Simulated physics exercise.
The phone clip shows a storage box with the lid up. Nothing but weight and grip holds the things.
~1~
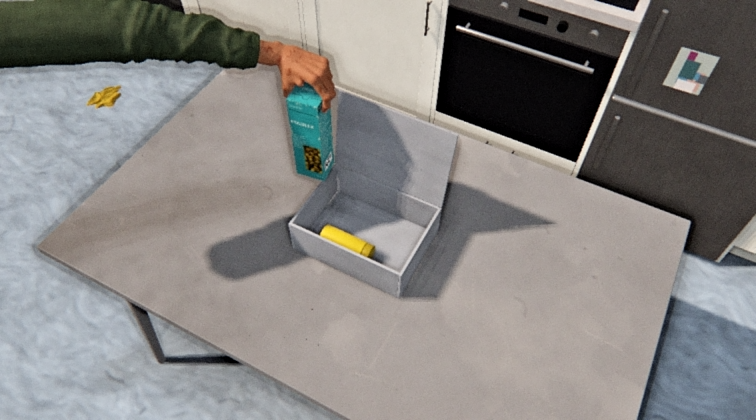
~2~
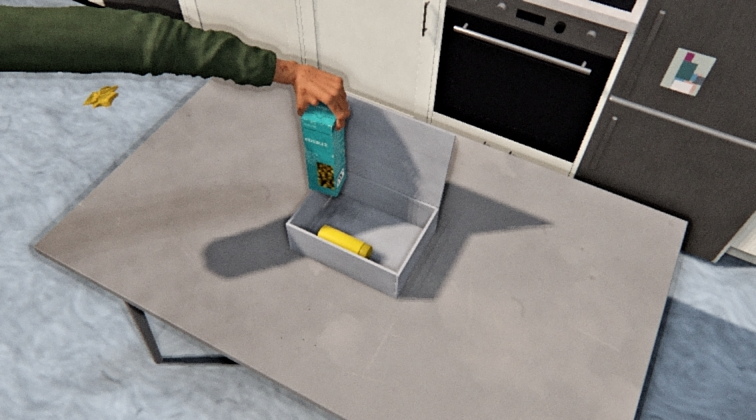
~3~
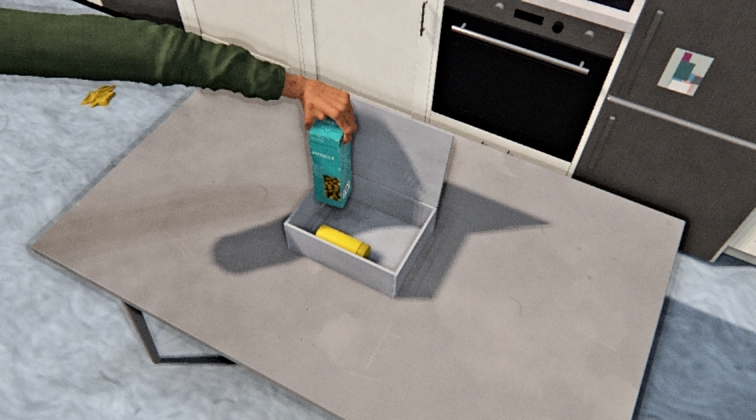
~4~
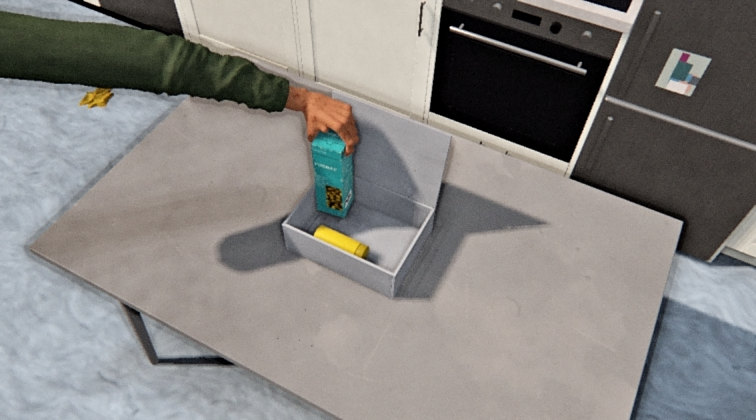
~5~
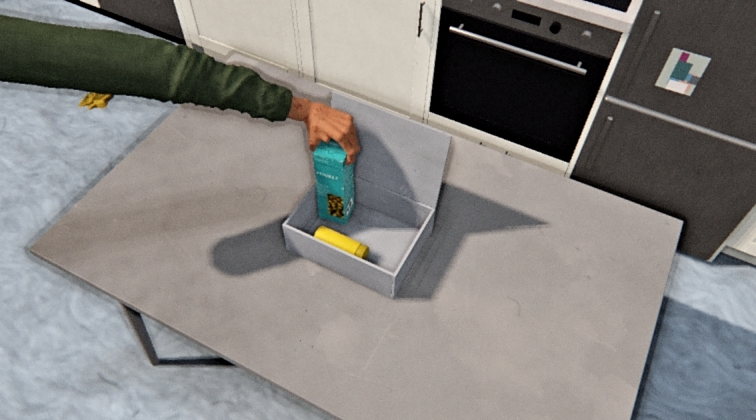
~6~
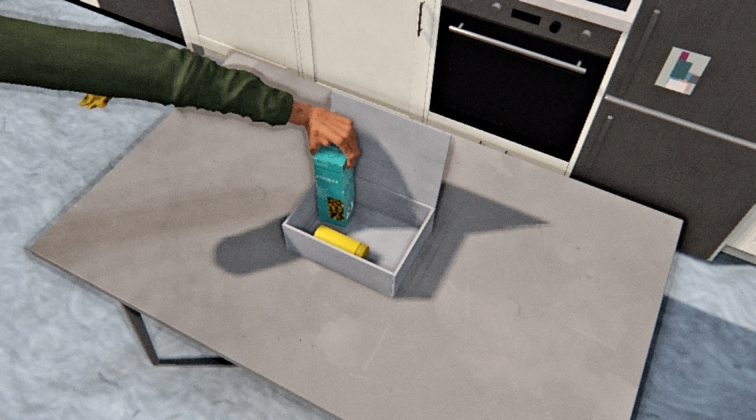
At the start, a hand in a green sleeve holds a turquoise carton above an open grey box on a table, where a yellow cylinder lies inside. The hand lowers the carton slightly rightward and down into the box, and it ends upright behind the yellow item, still gripped from above.
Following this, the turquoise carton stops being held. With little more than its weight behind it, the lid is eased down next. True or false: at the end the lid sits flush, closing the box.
False, a gap remains.
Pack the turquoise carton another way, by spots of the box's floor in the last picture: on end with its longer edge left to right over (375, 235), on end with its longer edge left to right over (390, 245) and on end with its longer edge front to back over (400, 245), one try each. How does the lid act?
On the first go the lid is stopped short, on the second it is stopped short, on the third it is stopped short.
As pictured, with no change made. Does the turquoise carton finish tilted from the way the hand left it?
Once everything settles, it keeps its original angle.
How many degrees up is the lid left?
It stays some 80° above the rim.
Then, 1.20 s on from there, lid starting down.
Then, 2.70 s on from there, lid 79° above the rim.
In the end, lid 79° above the rim; both unmoved. At the end, from the last picture's camera, turquoise carton near (336, 185).
